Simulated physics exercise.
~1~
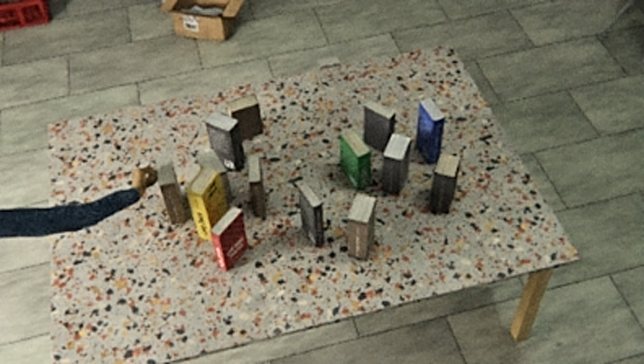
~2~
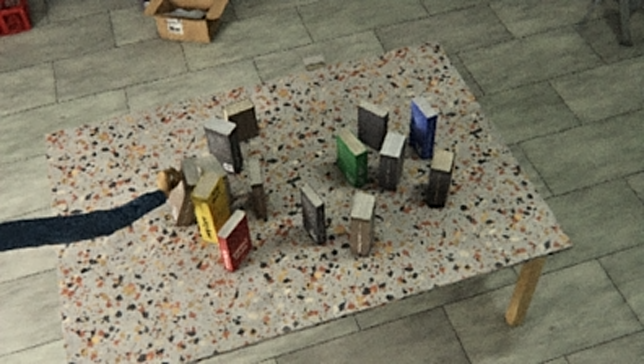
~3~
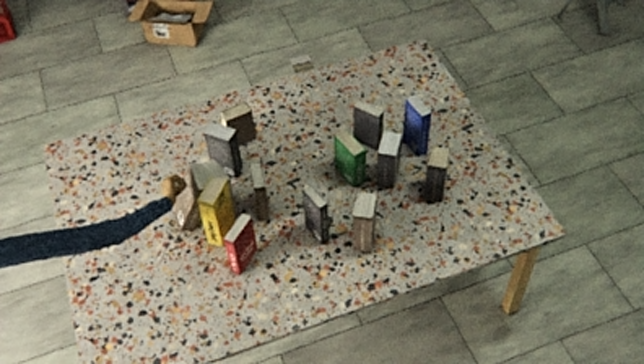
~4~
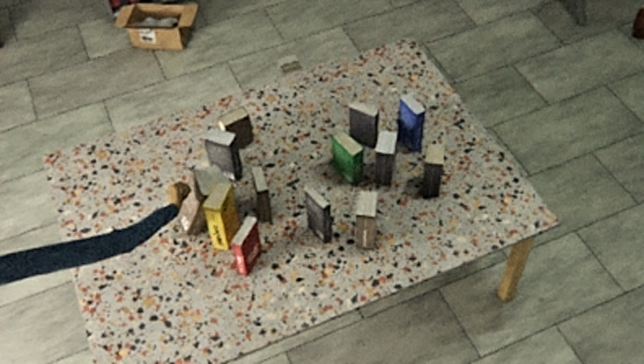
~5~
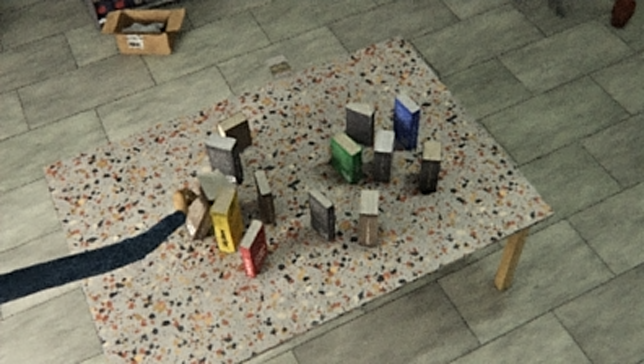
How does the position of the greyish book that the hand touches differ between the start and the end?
At the start the greyish book stands upright beside the yellow one, and at the end it is leaning over to the right.
